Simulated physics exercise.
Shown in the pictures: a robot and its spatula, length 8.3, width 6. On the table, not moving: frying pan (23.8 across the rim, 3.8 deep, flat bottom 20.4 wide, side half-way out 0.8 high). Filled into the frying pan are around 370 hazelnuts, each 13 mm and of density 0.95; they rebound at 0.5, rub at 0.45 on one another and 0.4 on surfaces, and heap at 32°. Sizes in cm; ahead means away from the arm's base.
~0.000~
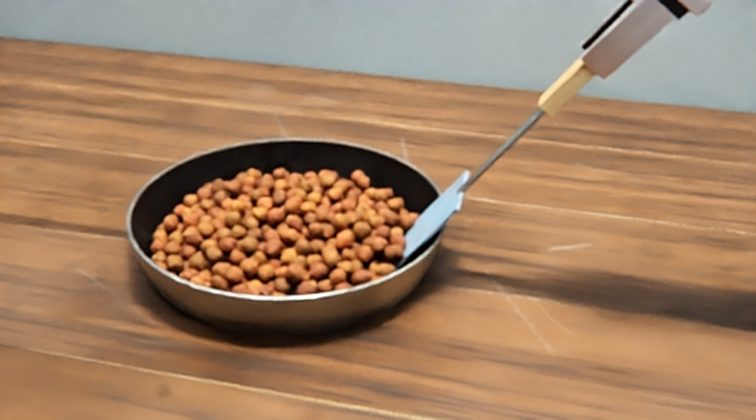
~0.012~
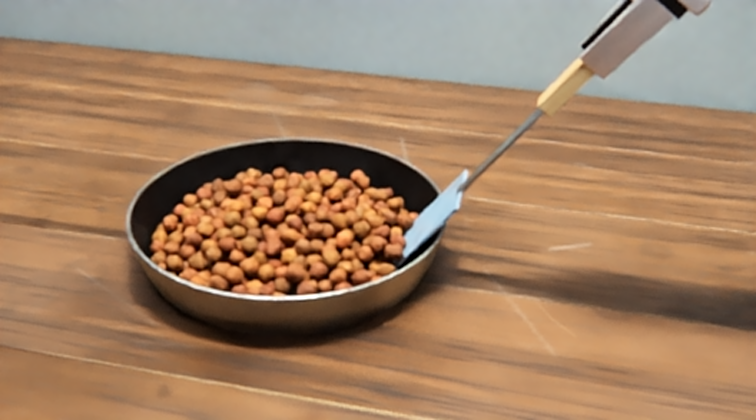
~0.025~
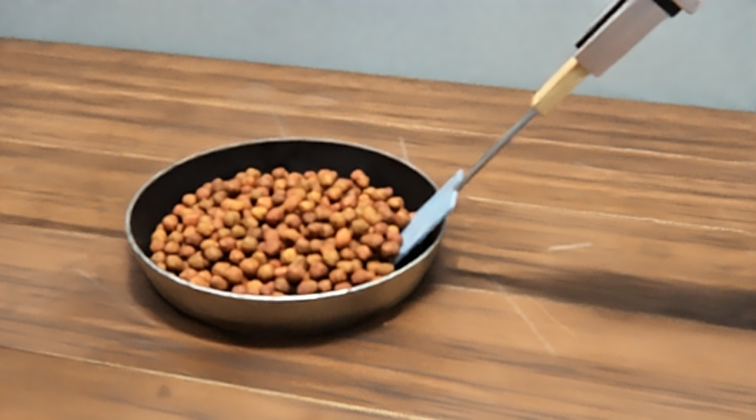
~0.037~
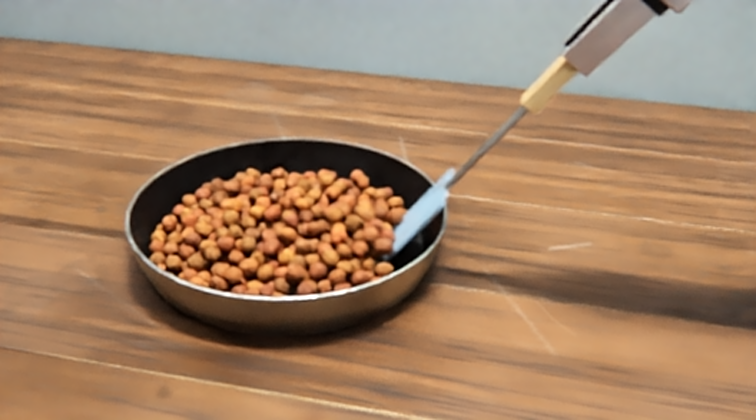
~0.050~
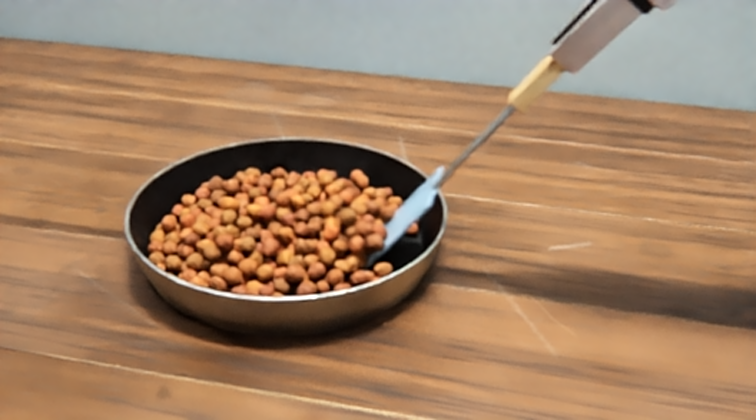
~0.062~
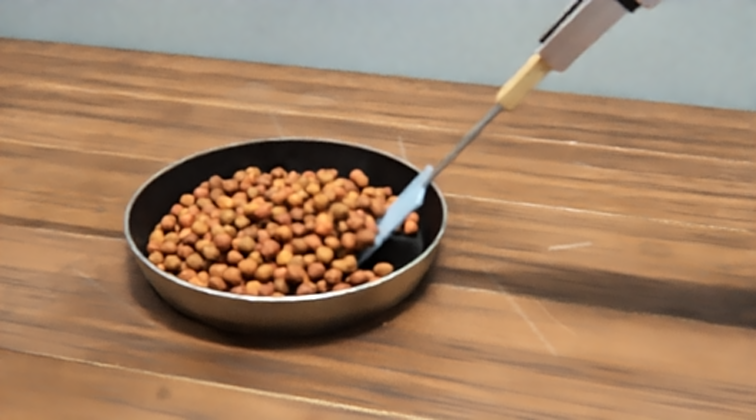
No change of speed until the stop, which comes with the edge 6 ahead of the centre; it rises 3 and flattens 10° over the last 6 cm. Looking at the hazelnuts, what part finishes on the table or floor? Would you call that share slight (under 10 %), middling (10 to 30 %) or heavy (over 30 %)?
It is slight.
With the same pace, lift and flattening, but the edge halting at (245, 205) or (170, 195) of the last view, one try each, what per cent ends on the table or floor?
0 % and 15 %.
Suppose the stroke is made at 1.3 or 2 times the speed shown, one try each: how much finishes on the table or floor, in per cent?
Around 10 per cent, then around 20 per cent, would end on the table or floor.
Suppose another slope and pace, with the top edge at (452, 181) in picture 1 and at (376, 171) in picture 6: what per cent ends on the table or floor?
20 %.
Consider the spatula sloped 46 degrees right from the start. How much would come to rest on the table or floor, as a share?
Around 0 in a hundred.
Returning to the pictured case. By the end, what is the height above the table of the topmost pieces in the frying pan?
Close to 5.0 centimetres high.
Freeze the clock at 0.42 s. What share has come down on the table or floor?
5 %.
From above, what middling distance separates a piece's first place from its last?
I'd put it at close to 1 centimetres.
After 0.12 s, sloping 54°, highest piece 5 above the table; 368 in the frying pan.
After 0.19 s, sloping 50°, highest piece 7 above the table; 368 in the frying pan.
After 0.42 s, sloping 44°, highest piece 5 above the table; 354 in the frying pan, 12 on the table or floor, 2 on the blade or in flight.
After 1.47 s, sloping 44°, highest piece 4 above the table; 354 in the frying pan, 14 on the table or floor.
In the end, 354 in the frying pan, 14 on the table or floor. That is 4 % on the table or floor.
